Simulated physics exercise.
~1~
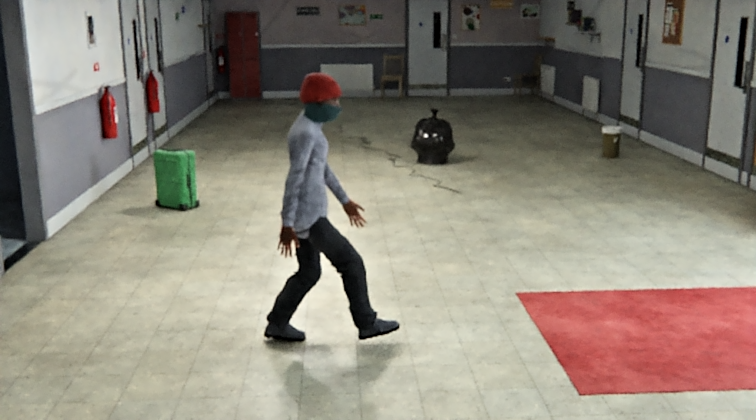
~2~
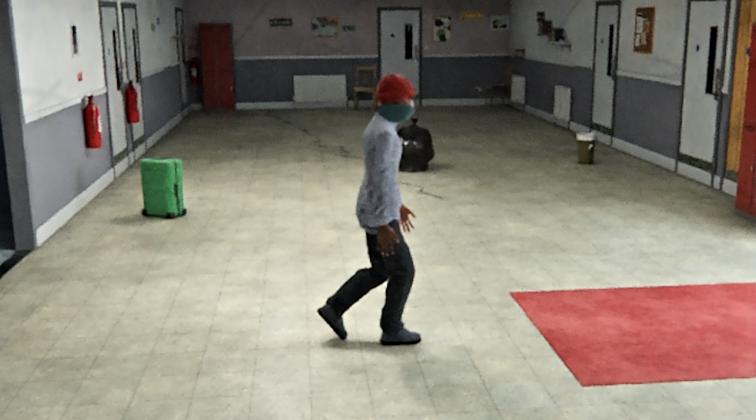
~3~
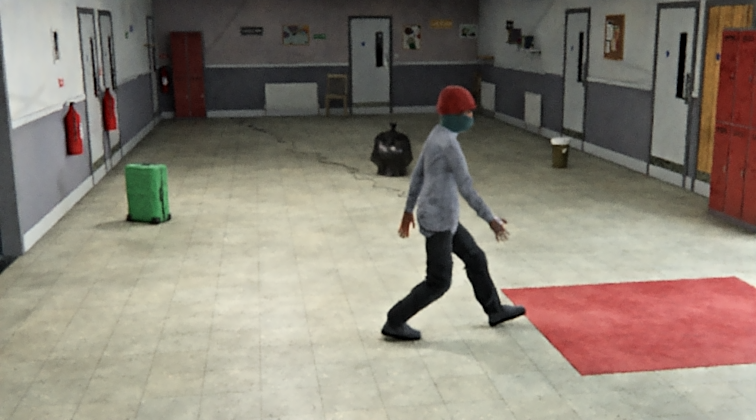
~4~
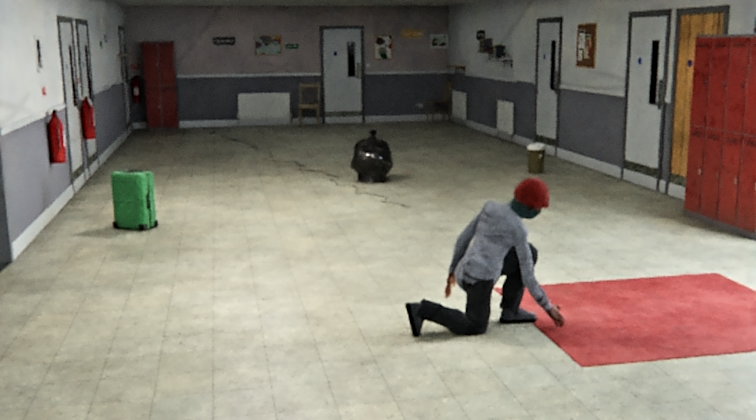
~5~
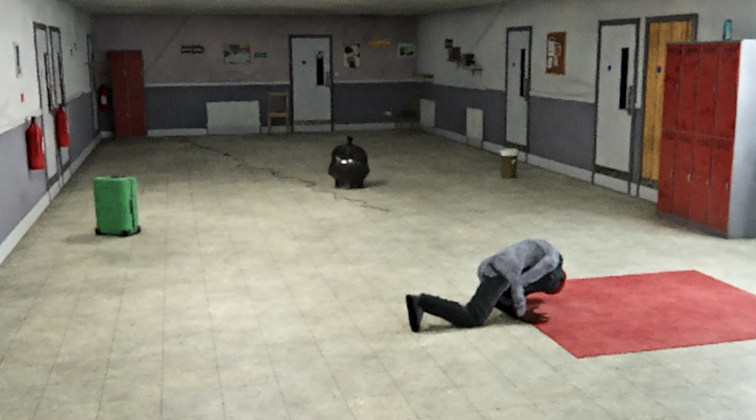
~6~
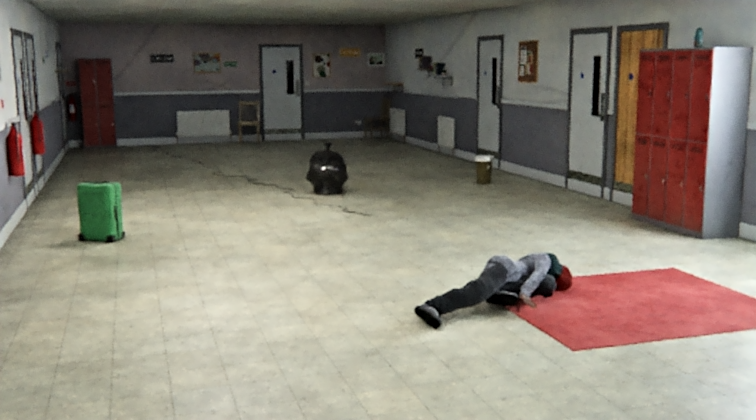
A person in a red cap and grey shirt strode rightward across a wide, tiled hall toward a red mat, dropped to their knees, pitched forward onto their hands, and ended up sprawled face down with head and chest over the mat's near edge.
